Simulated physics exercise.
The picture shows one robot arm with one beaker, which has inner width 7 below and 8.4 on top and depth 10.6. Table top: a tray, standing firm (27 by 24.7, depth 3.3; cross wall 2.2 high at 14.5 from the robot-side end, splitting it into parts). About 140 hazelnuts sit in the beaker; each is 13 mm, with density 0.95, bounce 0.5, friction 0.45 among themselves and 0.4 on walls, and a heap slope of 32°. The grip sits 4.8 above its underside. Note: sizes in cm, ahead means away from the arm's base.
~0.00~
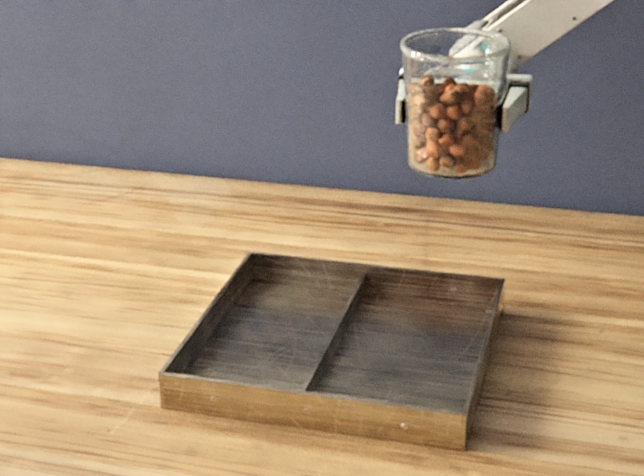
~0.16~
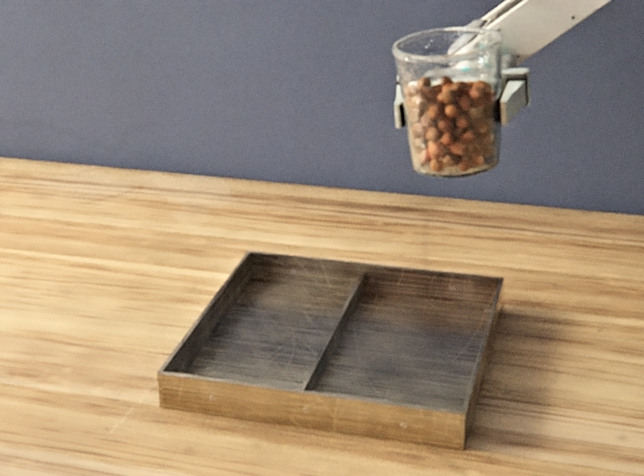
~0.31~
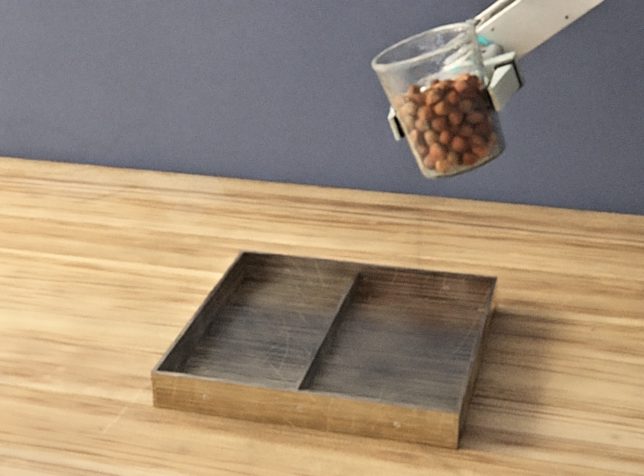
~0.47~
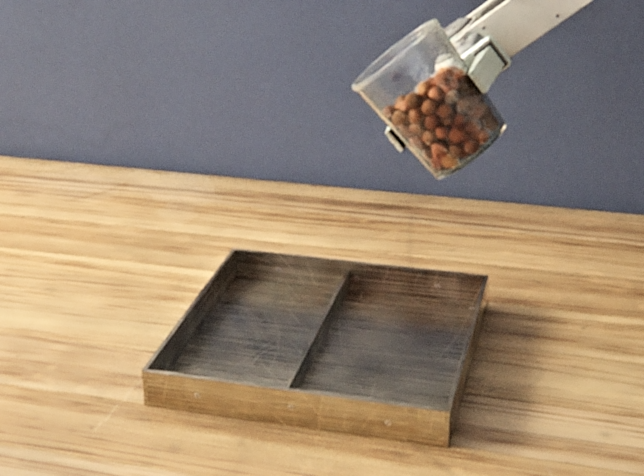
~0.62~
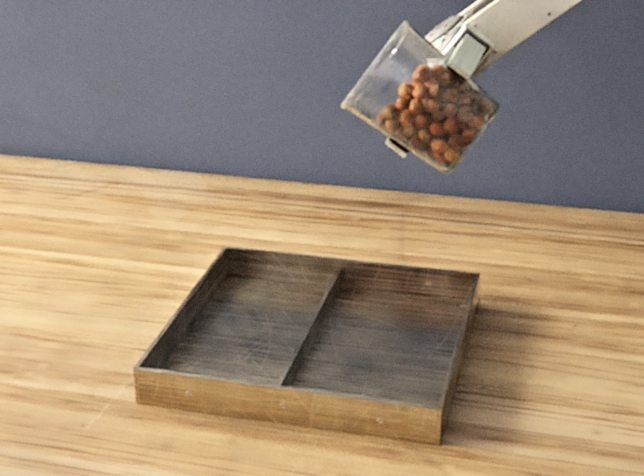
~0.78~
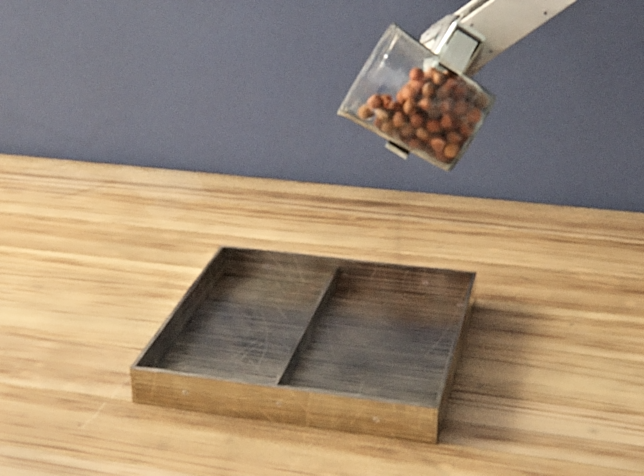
Robot arm tilting a clear beaker of hazelnuts steeply to the left above a divided, empty tray on a wooden table.
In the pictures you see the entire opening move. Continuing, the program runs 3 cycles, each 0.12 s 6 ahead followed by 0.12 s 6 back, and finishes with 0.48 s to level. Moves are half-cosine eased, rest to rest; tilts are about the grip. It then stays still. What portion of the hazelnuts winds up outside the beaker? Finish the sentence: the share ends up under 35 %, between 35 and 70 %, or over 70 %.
The share ends up between 35 and 70 %.
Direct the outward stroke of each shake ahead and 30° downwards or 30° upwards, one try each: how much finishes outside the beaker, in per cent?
Try one gives about 20 in a hundred, try two about 70 in a hundred.
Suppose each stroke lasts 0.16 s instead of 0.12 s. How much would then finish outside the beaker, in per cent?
About 25 per cent in that case.
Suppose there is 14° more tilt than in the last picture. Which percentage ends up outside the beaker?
I'd put it at around 85 per cent.
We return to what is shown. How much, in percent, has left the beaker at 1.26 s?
About 30 per cent so far.
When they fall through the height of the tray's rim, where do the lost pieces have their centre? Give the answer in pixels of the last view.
Estimated centre around (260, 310) in pixels.
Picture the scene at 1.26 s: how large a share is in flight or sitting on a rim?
14 per cent.
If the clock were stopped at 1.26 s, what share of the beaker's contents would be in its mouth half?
My estimate is near 65 per cent.
After 1.26 s, tilted 61° forward, highest piece 29 above the table; 94 in the beaker, 20 in the far-side part, 3 in the robot-side part, 19 in flight or on a rim.
After 1.74 s, tilted 31° forward, highest piece 28 above the table; 73 in the beaker, 28 in the far-side part, 18 in the robot-side part, 14 on the table or floor, 3 in flight or on a rim.
After 2.18 s, level, highest piece 28 above the table; 73 in the beaker, 28 in the far-side part, 18 in the robot-side part, 17 on the table or floor.
After 3.23 s, level, highest piece 28 above the table; 73 in the beaker, 28 in the far-side part, 18 in the robot-side part, 17 on the table or floor.
At rest, 73 in the beaker, 28 in the far-side part, 18 in the robot-side part, 17 on the table or floor. That is 46 % outside the beaker.
